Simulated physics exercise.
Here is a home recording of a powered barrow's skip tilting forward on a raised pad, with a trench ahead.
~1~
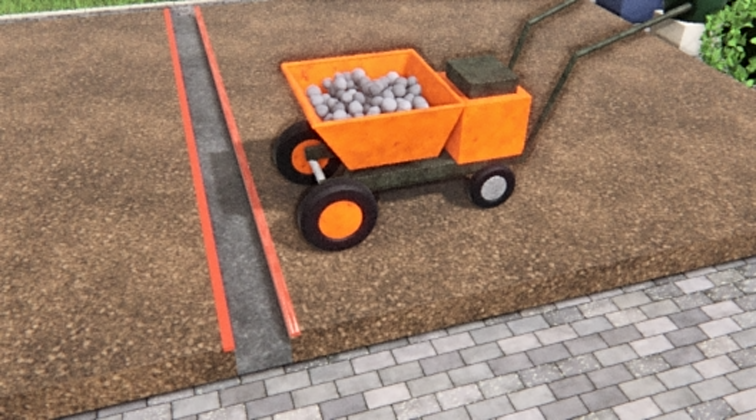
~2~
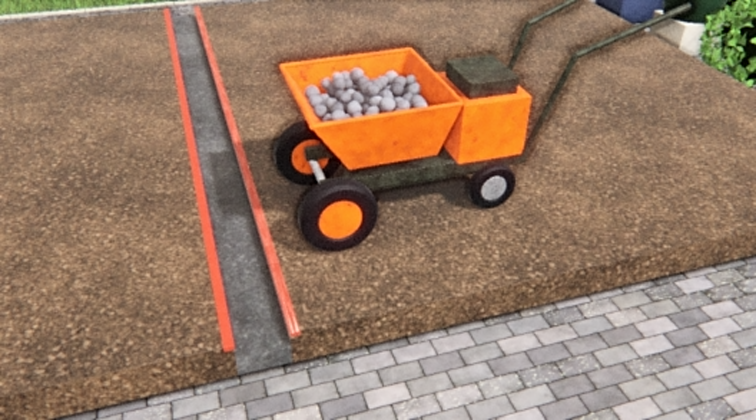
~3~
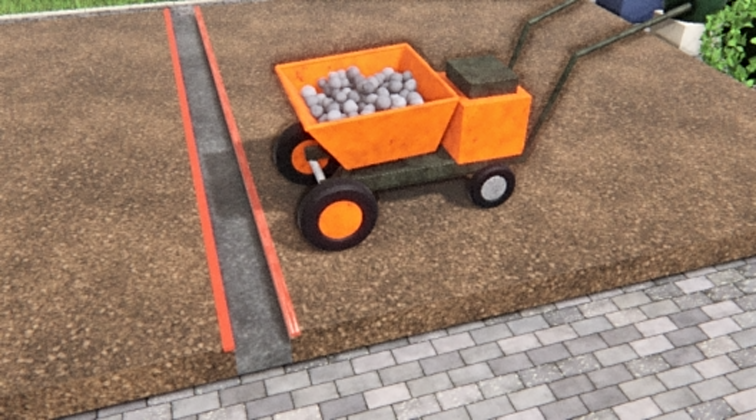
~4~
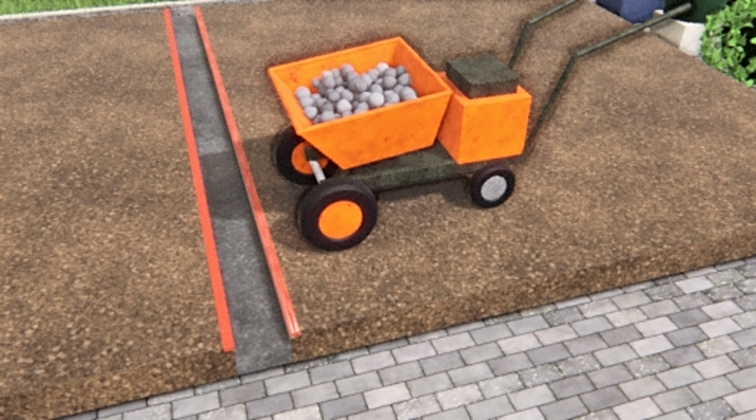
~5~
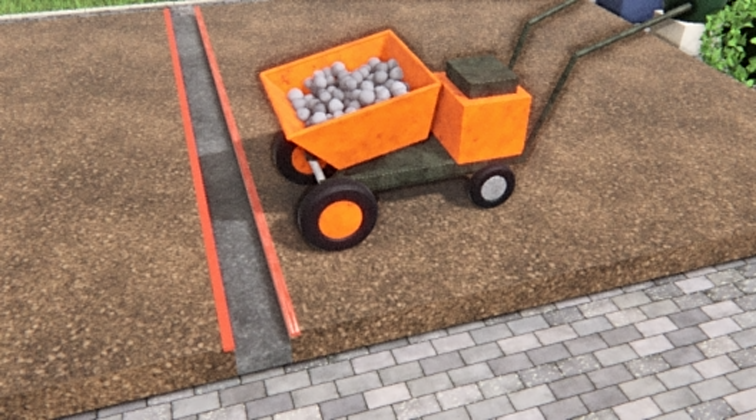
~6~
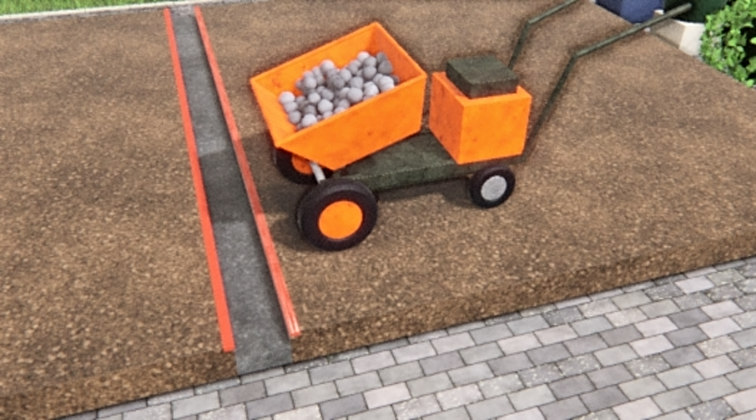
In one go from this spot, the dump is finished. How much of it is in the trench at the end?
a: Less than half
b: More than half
Less than half (a).
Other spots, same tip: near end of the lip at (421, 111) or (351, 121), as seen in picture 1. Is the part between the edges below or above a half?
The first try ends with the lesser portion between the edges, the second with the greater portion.
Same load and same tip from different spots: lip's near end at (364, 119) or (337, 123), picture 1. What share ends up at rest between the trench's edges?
In order: 70 % and 50 %.
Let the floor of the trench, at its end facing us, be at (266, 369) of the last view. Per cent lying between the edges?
Something close to 30 per cent.
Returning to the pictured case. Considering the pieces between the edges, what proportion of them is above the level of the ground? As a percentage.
Estimate: Near 20 per cent.
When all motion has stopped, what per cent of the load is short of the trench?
Estimate: Some 0 percent.
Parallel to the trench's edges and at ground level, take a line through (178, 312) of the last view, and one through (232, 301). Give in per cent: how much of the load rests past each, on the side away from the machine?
Around 30 in a hundred for the first, 70 in a hundred for the second.
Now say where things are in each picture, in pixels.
The first frame shows lip of the skip at (315, 126), level; top of the load at (379, 103), round cobbles; first edge of the trench at (282, 290); far edge at (221, 303), the trench under half as wide as the skip, and shallow for its width.
The second frame shows lip of the skip at (313, 127), level; top of the load at (368, 89).
The third frame shows lip of the skip at (307, 129), tipped barely; top of the load at (382, 94).
The fourth frame shows lip of the skip at (299, 132), tipped a little; top of the load at (376, 91).
The fifth frame shows lip of the skip at (289, 137), tipped a little; top of the load at (380, 93).
The sixth frame shows lip of the skip at (278, 144), tipped clearly; top of the load at (379, 82); first edge of the trench at (282, 290); far edge at (221, 303).
Soon after the last picture, skip tipped steeply; all in the skip.
A little later, skip tipped right over; most in the skip; a stray few in or heaped over the trench; about a quarter beyond it; a stray few falling.
Later still, skip tipped right over; about a quarter in the skip; about a quarter in or heaped over the trench; about two thirds beyond it.
By the end, skip tipped right over; a small part in the skip; about a quarter in or heaped over the trench; about two thirds beyond it.
